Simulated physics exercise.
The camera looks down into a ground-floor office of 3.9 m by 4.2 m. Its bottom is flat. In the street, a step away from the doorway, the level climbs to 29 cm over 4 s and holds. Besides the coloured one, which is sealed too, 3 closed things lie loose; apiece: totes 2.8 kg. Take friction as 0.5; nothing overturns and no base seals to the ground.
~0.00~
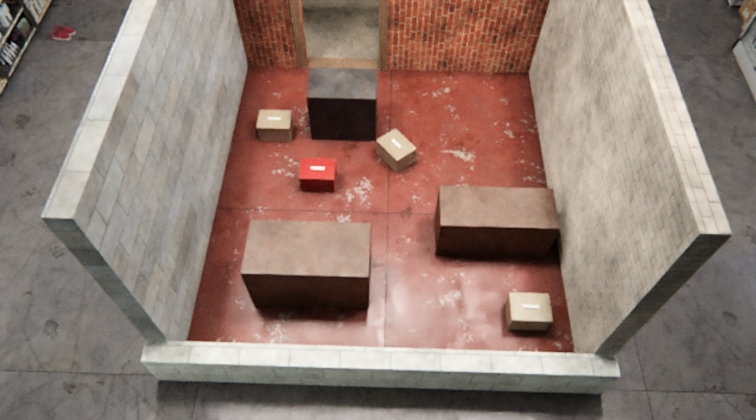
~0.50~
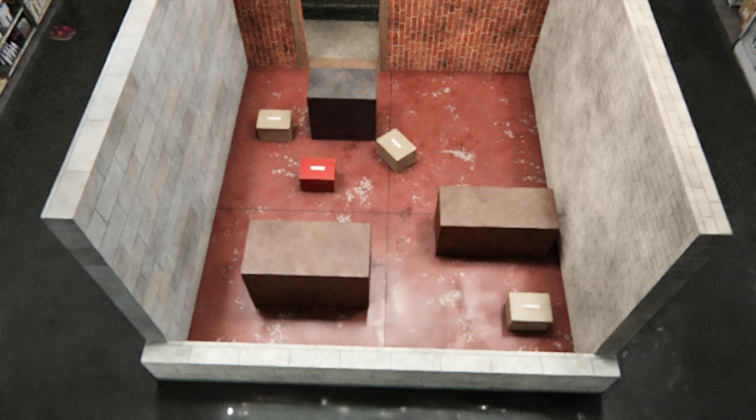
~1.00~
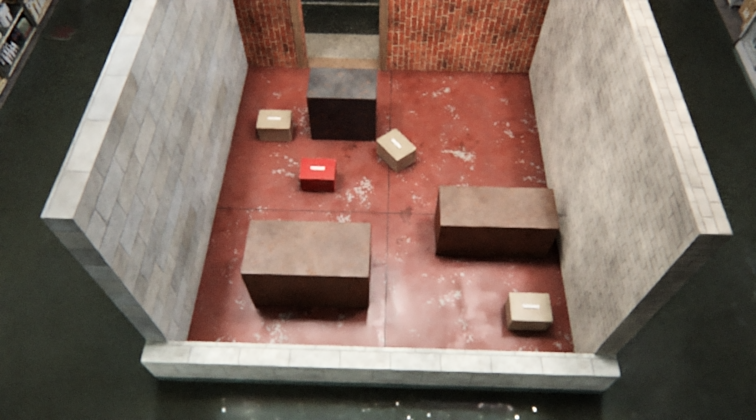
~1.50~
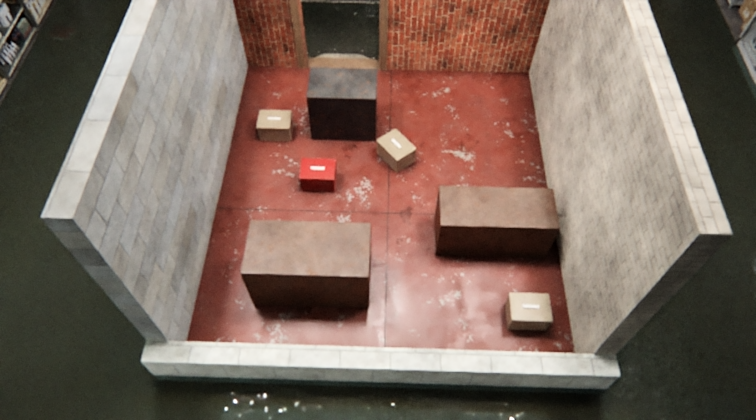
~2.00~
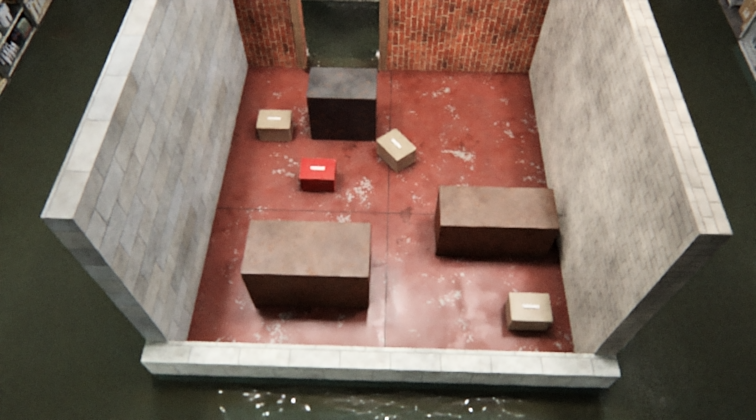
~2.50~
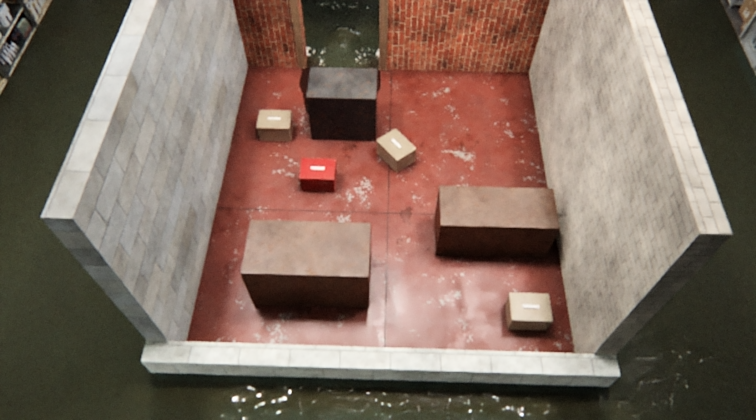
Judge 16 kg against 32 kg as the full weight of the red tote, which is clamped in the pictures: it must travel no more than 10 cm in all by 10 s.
Verdict: The lower weight is enough.
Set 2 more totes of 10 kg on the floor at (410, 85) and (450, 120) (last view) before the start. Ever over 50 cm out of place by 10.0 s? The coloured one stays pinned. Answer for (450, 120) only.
Answer: Over.
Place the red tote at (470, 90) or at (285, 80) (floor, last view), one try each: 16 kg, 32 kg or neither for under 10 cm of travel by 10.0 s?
In that order: Only the larger holds; it takes the larger.
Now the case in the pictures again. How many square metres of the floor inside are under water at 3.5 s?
About 3.0 m2.
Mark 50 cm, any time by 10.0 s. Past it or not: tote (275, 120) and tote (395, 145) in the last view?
In turn: Over, short of it.
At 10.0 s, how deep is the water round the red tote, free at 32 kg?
Roughly 6 cm.
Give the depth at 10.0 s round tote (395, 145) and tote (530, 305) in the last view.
About 6 and 17 cm.
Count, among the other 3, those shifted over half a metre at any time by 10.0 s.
1 of them.
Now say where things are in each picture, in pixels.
The first frame shows the red tote at (318, 169) rests on the ground; 0.0 m2 under water; 0 of 4 have shifted.
The second frame shows the red tote at (318, 169) rests on the ground; 0.0 m2 under water; 0 of 4 have shifted.
The third frame shows the red tote at (318, 169) rests on the ground; 0.0 m2 under water; 0 of 4 have shifted.
The fourth frame shows the red tote at (318, 169), on the bottom; water covers 0.0 m2; 0 of 4 have shifted.
The fifth frame shows the red tote at (318, 169) rests on the ground; 0.2 m2 under water; 0 of 4 have shifted.
The sixth frame shows the red tote at (318, 169), on the bottom; water covers 0.7 m2; 0 of 4 have shifted.
After 3.5 s the red tote would be 0 cm from its start with 16 kg and 0 cm from its start with 32 kg; 0 cm of water round it then.
After 4.5 s the red tote would be 0 cm from its start with 16 kg and 0 cm from its start with 32 kg; 1 cm of water round it then.
After 7.0 s the red tote would be 0 cm from its start with 16 kg and 0 cm from its start with 32 kg; 2 cm of water round it then.
After 10.0 s the red tote would be 0 cm from its start with 16 kg and 0 cm from its start with 32 kg; 6 cm of water round it then.
